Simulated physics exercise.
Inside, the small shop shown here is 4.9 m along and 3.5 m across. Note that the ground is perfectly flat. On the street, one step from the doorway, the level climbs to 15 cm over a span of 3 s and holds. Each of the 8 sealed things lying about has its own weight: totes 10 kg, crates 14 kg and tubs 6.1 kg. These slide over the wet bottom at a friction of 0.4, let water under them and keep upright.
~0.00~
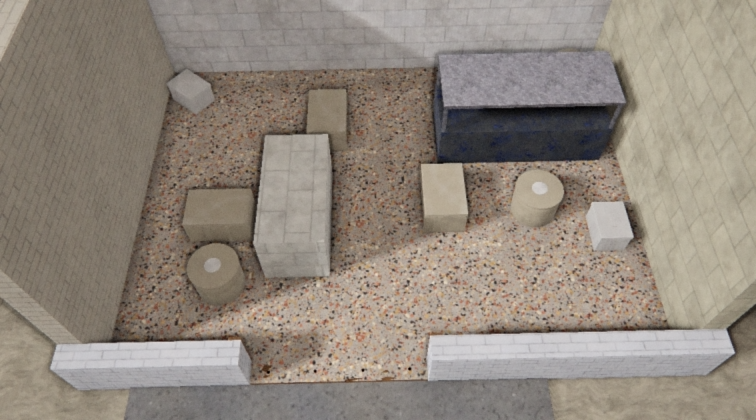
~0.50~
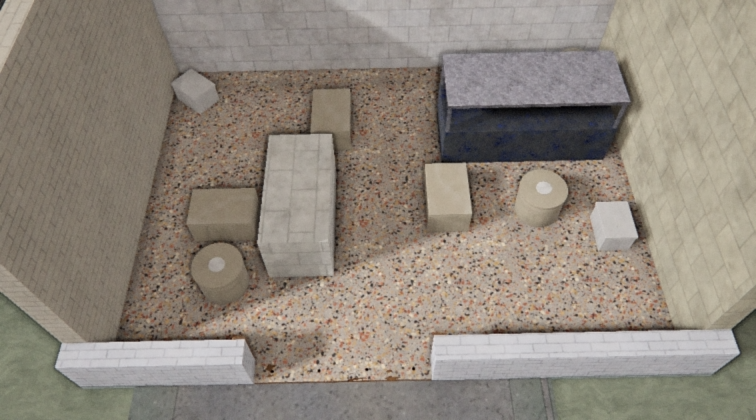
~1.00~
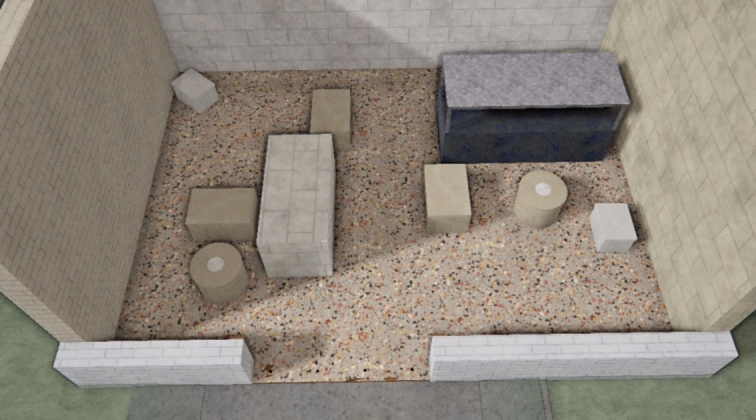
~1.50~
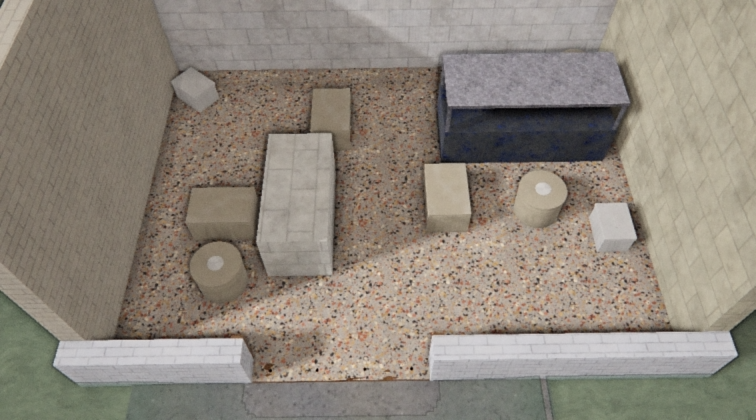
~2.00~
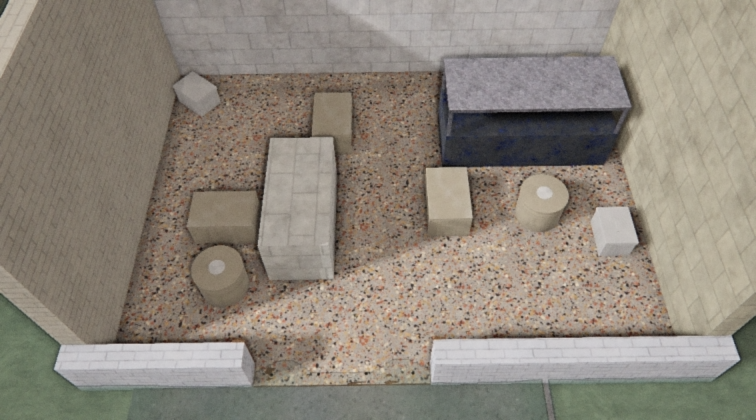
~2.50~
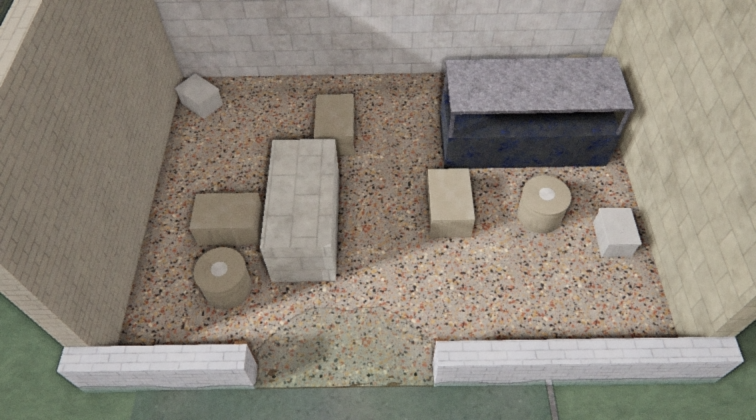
Water spread over the ground outside the low front wall, turning it green, then crept through the gap onto the speckled floor, while the blocks, round tubs and dark blue counter inside stayed put.
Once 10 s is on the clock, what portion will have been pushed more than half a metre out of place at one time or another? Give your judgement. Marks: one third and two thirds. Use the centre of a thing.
It will work out to one to two of every three.
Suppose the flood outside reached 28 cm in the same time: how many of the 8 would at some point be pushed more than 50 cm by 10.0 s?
Then 6.
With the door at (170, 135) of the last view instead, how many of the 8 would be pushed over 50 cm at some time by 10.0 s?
Then the count would be 3.
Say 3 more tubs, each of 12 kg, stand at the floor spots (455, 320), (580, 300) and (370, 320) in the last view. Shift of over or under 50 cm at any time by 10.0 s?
First one stays inside the line, second one stays inside the line, third one crosses the line.
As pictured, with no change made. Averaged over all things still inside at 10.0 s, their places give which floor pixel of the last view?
It sits at about (423, 162).
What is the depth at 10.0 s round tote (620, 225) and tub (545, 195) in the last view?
First roughly 6 cm, second roughly 7 cm.
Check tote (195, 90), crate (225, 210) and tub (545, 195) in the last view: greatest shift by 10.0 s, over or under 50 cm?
In that order: Short of it, short of it, past it.
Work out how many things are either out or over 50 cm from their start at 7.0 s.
The number comes to 3.
After 3.5 s 0 of 8 are over 50 cm from their spots; 0 afloat.
After 4.5 s 0 of 8 are over 50 cm from their spots; 0 afloat.
After 7.0 s 3 of 8 are over 50 cm from their spots; 1 afloat.
After 10.0 s 3 of 8 are over 50 cm from their spots, and 3 have been at some point; 4 afloat.
